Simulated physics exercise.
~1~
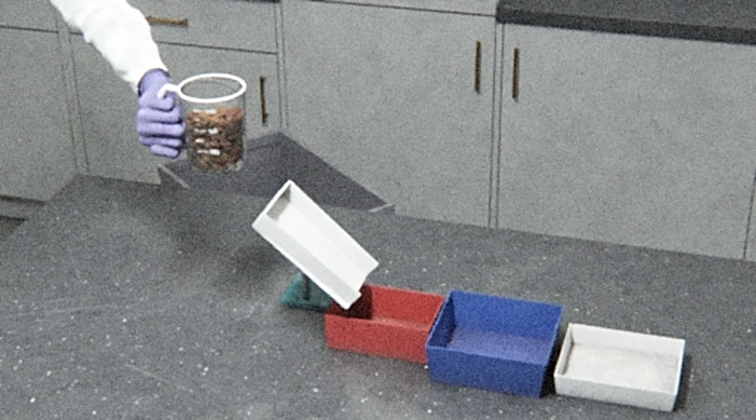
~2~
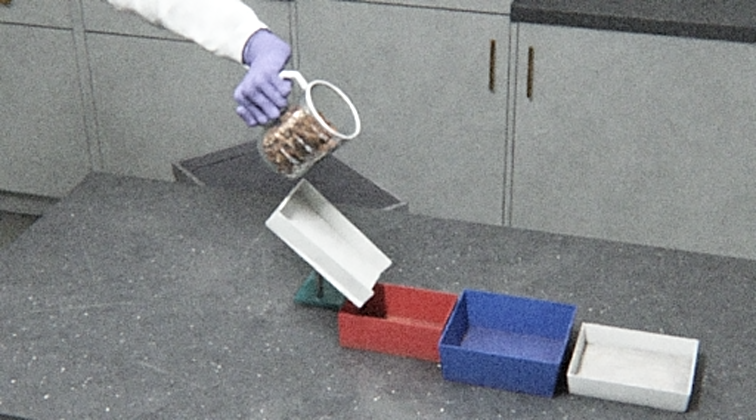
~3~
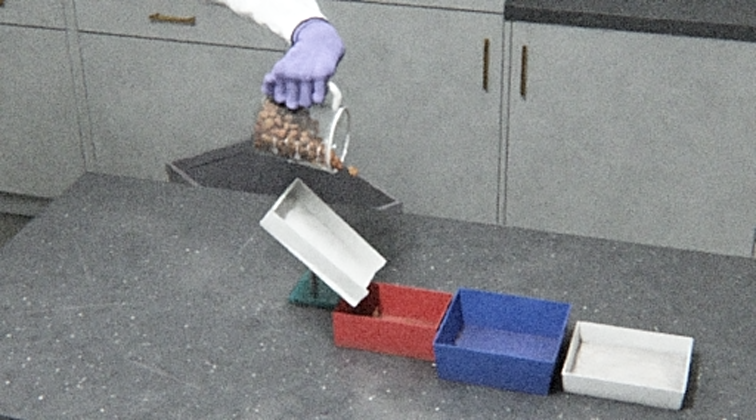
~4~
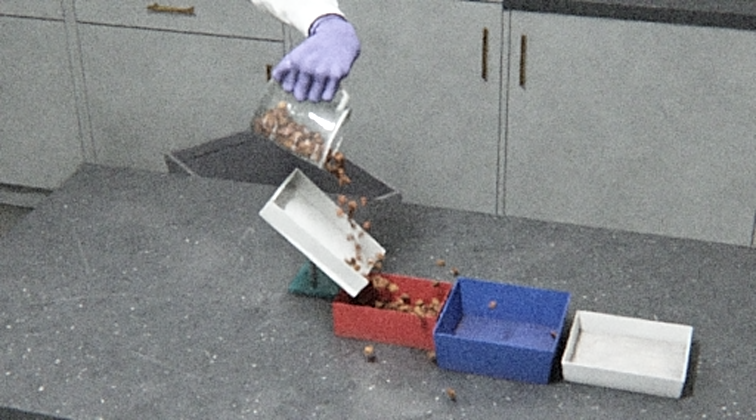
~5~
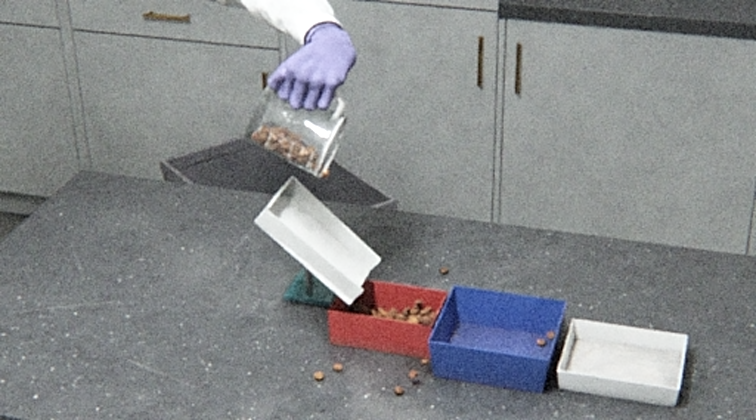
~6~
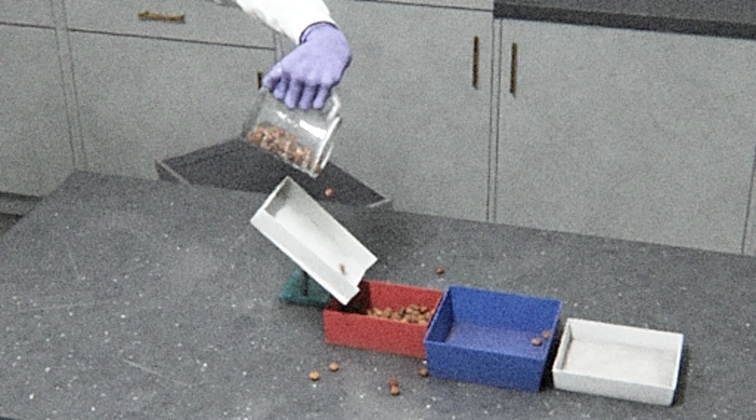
Brown pieces tumbling from a jug tipped by a gloved hand, sliding down a white chute into a red tin, some scattering.
